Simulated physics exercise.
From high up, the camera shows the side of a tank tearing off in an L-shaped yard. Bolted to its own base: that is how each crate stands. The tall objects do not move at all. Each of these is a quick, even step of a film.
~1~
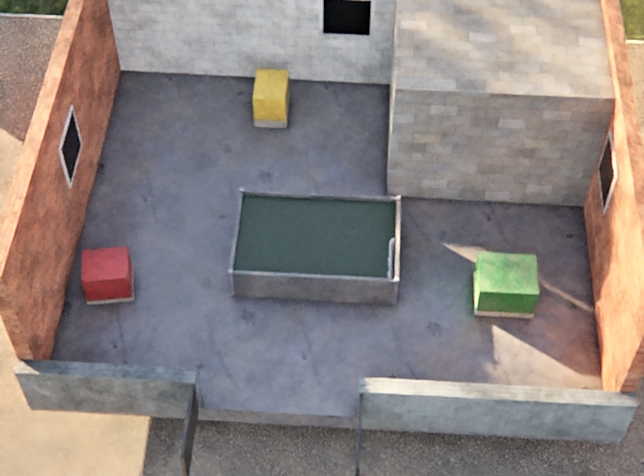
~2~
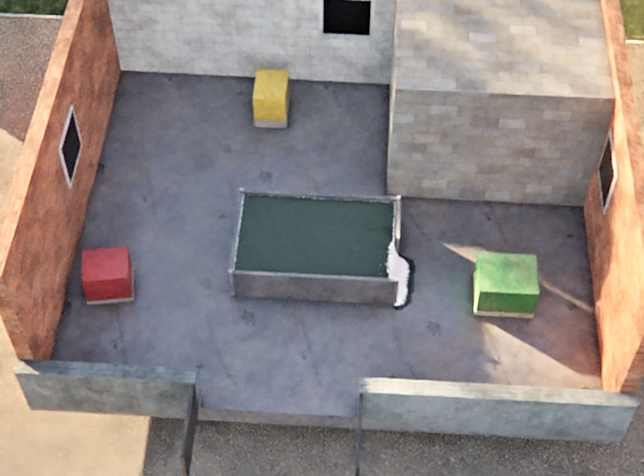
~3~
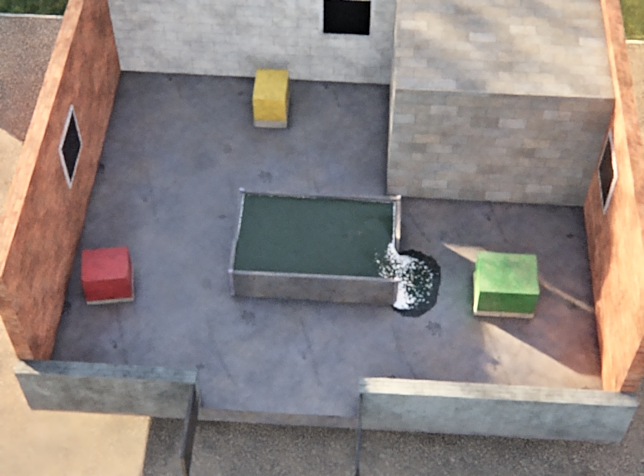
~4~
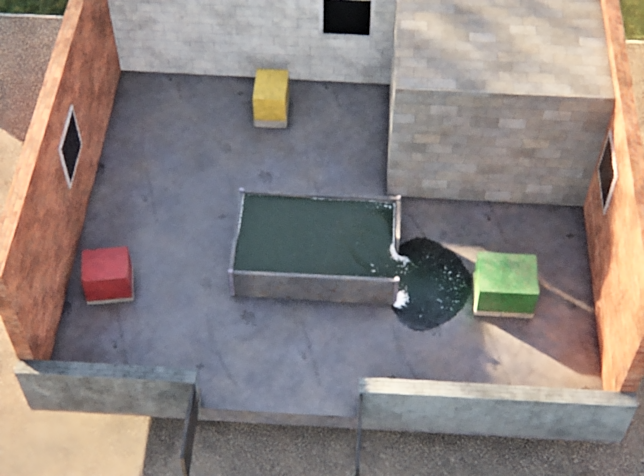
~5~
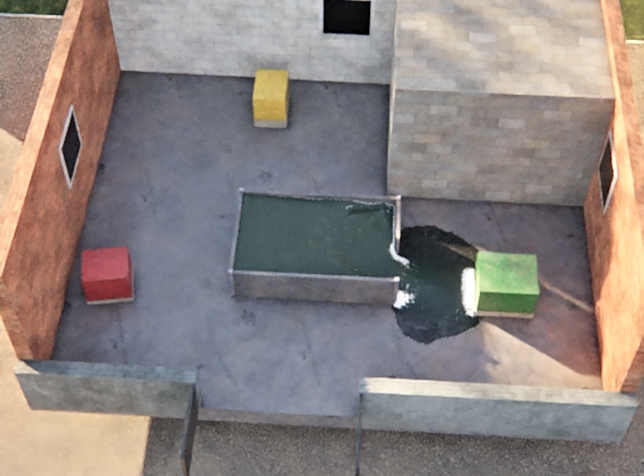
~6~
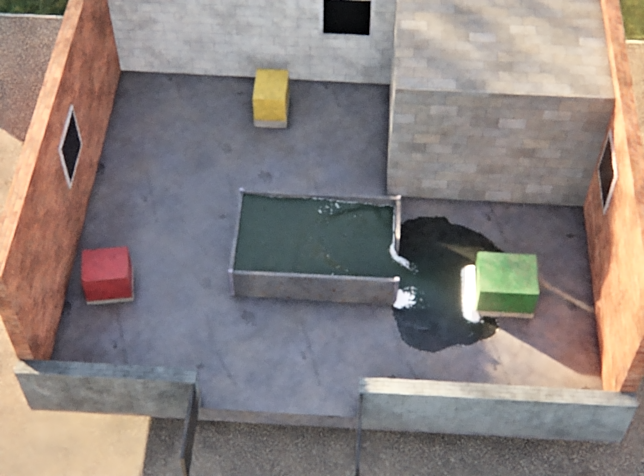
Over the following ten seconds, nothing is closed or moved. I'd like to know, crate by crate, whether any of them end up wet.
Here is how they end up: The yellow crate is left dry; the green crate gets wet; the red crate is left dry.
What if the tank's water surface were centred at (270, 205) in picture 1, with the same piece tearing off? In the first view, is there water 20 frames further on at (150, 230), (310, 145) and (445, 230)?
Untouched, untouched, submerged.
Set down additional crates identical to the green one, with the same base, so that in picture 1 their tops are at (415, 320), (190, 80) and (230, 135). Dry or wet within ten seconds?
Gets flooded, stays clear, stays clear.
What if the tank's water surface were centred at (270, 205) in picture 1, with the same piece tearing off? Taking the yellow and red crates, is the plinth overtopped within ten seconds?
Result - yellow crate stays clear, red crate stays clear.
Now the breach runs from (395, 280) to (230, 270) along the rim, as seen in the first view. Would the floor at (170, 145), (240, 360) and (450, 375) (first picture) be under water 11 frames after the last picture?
Read off point by point, the answer is not soaked, soaking, soaking.
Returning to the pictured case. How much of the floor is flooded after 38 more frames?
I'd say close to 40 per cent.
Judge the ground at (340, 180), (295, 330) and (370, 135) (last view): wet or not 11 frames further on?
Taking the three spots one by one, I'd call them clear, clear and clear.
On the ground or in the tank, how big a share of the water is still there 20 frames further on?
My estimate is some 100 percent.
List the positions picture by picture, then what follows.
Still water in the open tank at (317, 237), in the first frame.
The front is at (401, 304), out from the gap at (394, 274), in the second frame.
The front is at (430, 262), out from the gap at (394, 275), in the third frame.
The front is at (466, 287), out from the gap at (394, 275), in the fourth frame.
The front is at a hidden place, out from the gap at (394, 275), in the fifth frame.
The front is at a hidden place, out from the gap at (394, 274), in the sixth frame.
A moment on, water covers 15 % of the floor; the yellow crate not reached, the green crate water round its plinth, the red crate not reached.
Next, water covers 20 % of the floor; the yellow crate not reached, the green crate water round its plinth, the red crate not reached.
Then, water covers 30 % of the floor; the yellow crate not reached, the green crate water round its plinth, the red crate not reached.
Later, water covers 40 % of the floor; the yellow crate not reached, the green crate water round its plinth, the red crate not reached.
In the end, water covers 65 % of the floor; the yellow crate stayed above the water, the green crate was topped, the red crate stayed above the water.
